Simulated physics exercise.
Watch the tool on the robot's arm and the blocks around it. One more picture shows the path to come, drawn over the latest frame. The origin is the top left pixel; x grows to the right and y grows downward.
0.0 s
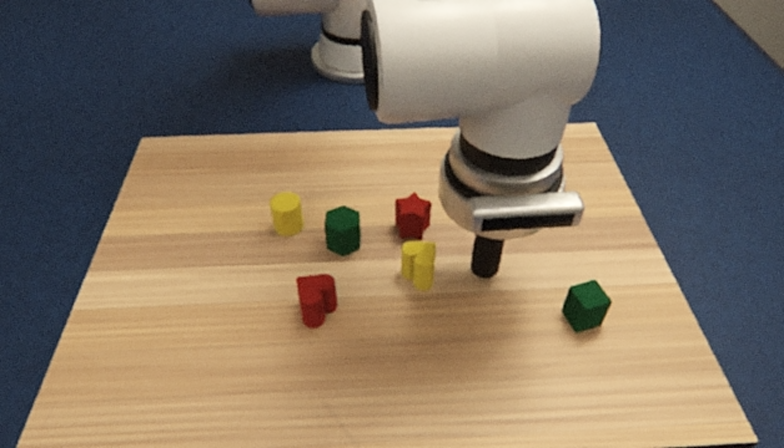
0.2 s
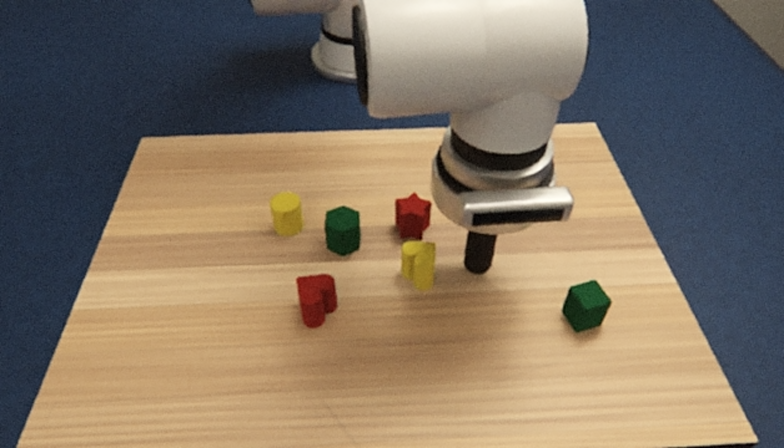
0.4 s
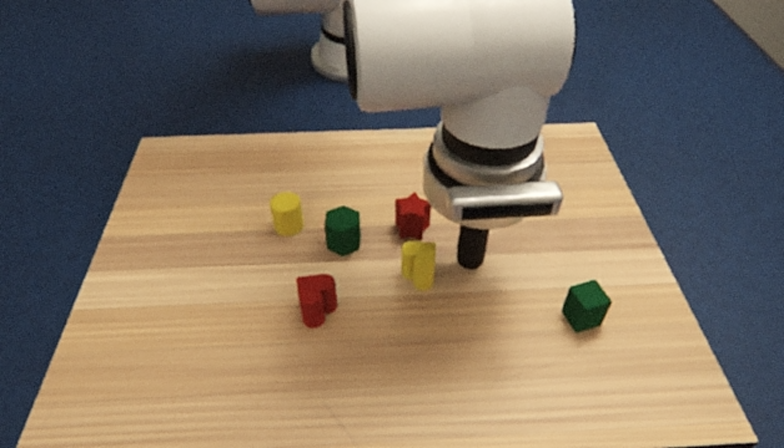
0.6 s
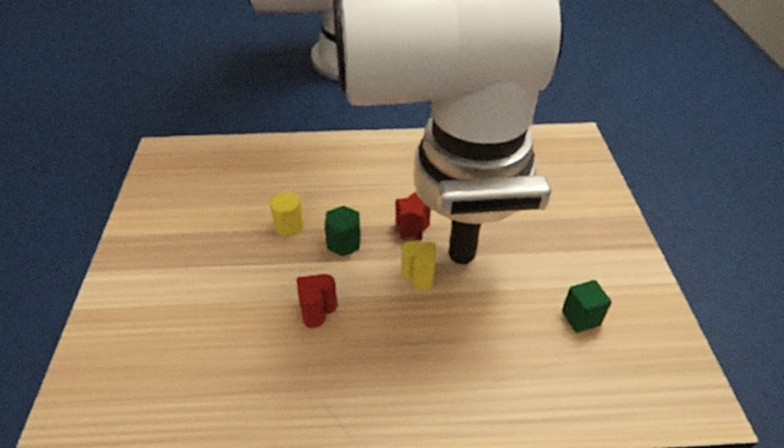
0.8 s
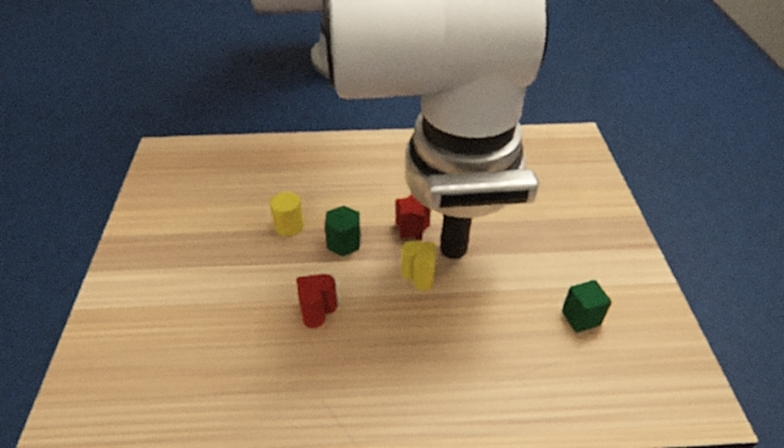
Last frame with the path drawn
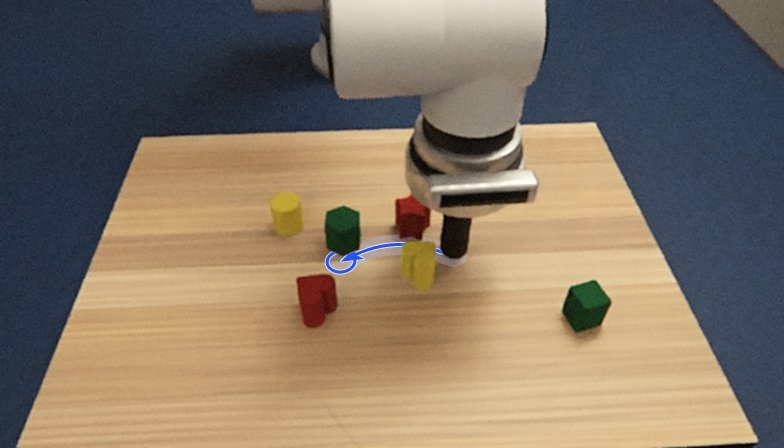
In this clip, a white robot arm with a black tool moves slowly left and slightly toward the back of a wooden board, nearing the red star-shaped and yellow heart blocks, while all the colored blocks stay still.
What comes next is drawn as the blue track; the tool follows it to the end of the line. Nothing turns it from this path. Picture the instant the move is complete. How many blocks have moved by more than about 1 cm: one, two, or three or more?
Here I'd predict two blocks moving more than 1 cm.
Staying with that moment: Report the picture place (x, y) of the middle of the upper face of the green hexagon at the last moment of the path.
The answer is (323, 218).
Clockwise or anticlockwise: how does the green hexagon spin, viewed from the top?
Answer: With the clock.
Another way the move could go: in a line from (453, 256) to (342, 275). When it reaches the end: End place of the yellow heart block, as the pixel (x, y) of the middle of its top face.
Its top middle: (394, 267).
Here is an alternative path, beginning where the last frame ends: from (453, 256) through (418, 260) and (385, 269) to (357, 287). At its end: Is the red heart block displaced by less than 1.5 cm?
It seems so.
Drawn move, from (453, 256) via (415, 246) and (377, 247), ending at (341, 261).
The first path, step by step. One third of the way, tool (415, 239); red star-shaped block (406, 199), turned 25° clockwise.
Two thirds of the way, tool (375, 241); red star-shaped block (401, 198), turned 50° clockwise.
At the end, tool (340, 255); green hexagon (323, 218), turned 55° clockwise; red star-shaped block (401, 198), turned 50° clockwise; yellow heart block still.
